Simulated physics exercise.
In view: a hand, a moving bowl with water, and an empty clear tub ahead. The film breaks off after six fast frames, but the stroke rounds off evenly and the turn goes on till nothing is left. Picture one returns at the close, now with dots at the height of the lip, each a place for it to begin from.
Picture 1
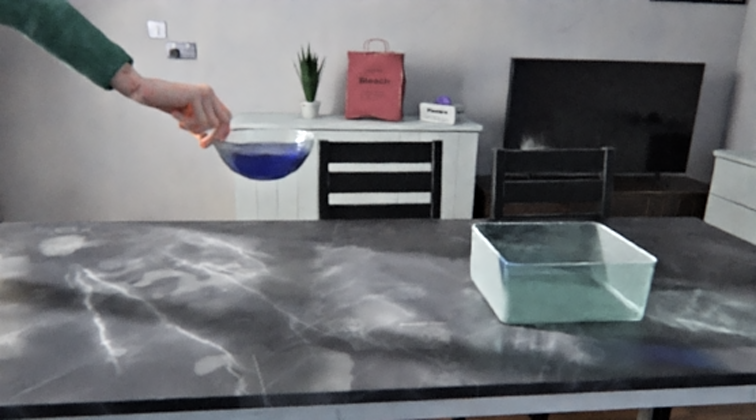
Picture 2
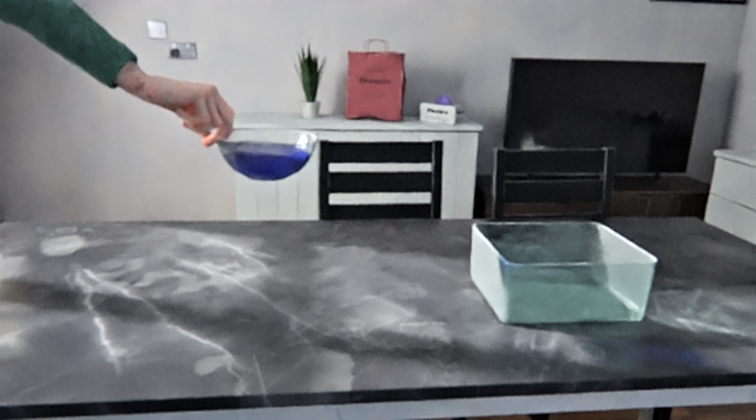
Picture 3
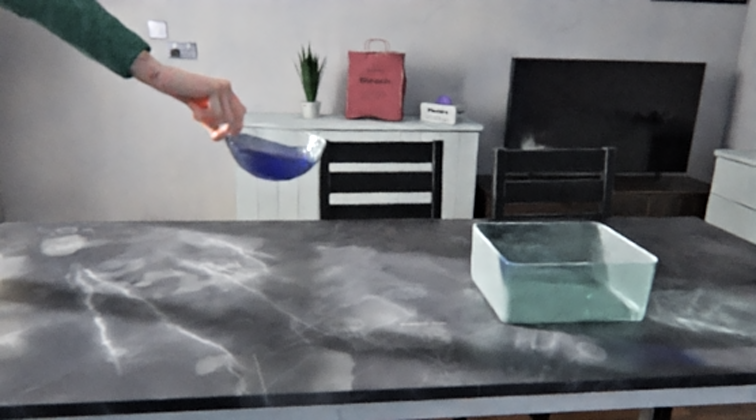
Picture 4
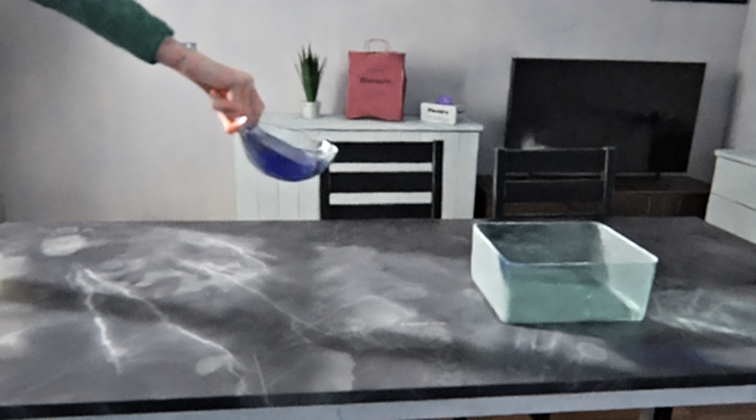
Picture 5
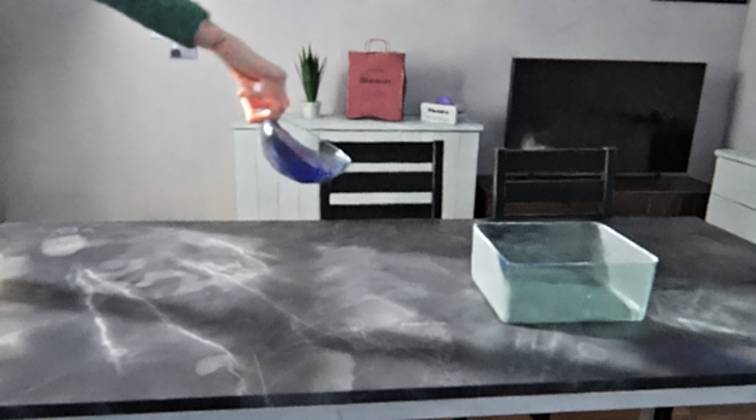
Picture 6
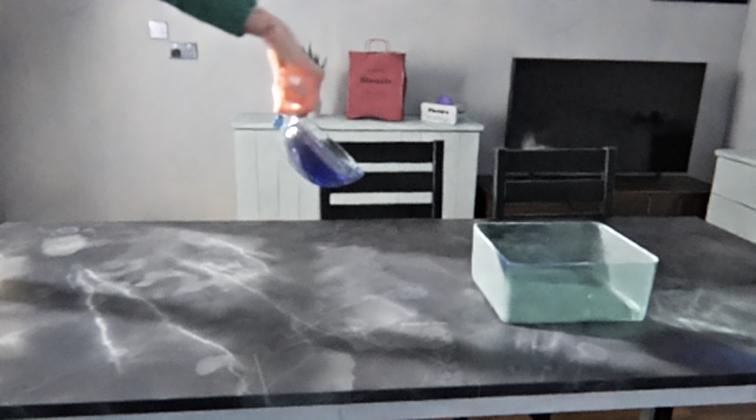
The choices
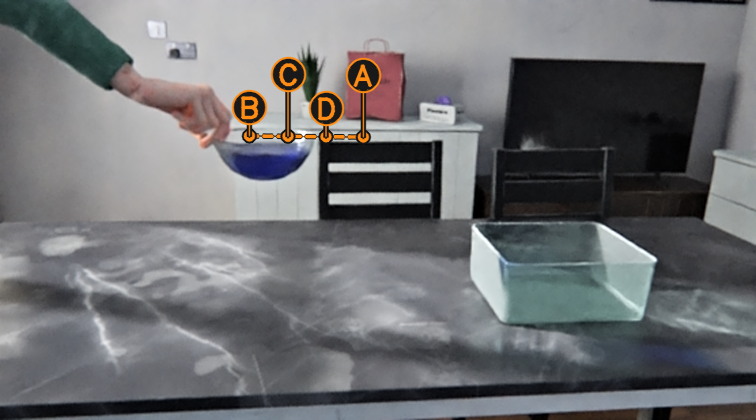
A hand in a green sleeve holds a clear glass bowl of deep blue liquid above a dark, marbled table, seen from across the table in a grey-walled room. A clear rectangular tub sits at right, with black chairs, a white cabinet, a plant, a red bag and a dark television behind. The bowl moves slightly rightward and tips steadily that way, its liquid shifting toward the lower rim, while the camera stays still.
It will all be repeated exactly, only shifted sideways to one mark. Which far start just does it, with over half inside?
A.
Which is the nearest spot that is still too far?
The answer is D.
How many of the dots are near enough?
One of them.
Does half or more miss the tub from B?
Yes, it does.
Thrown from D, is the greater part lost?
Yes, that goes wrong.
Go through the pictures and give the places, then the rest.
In the first frame, upright, lip at (313, 136); tub from (499, 321) to (642, 317); nothing has left yet.
In the second frame, upright, lip at (316, 137); nothing has left yet.
In the third frame, tipped about 7°, lip at (324, 142); nothing has left yet.
In the fourth frame, tipped about 15°, lip at (336, 149); water is over the rim, down to (250, 125).
In the fifth frame, tipped about 27°, lip at (350, 160); water is over the rim, down to (259, 122).
In the sixth frame, tipped about 42°, lip at (363, 172); water is over the rim, down to (281, 128).
In orange, A at (363, 137); B at (249, 135); C at (288, 136); D at (326, 136).
With A, about 68 % lands in the tub, 10 % falls short and 23 % goes beside or beyond.
With B, about 0 % lands in the tub, 100 % falls short.
With C, about 0 % lands in the tub, 97 % falls short and 3 % goes beside or beyond.
With D, about 8 % lands in the tub, 87 % falls short and 5 % goes beside or beyond.
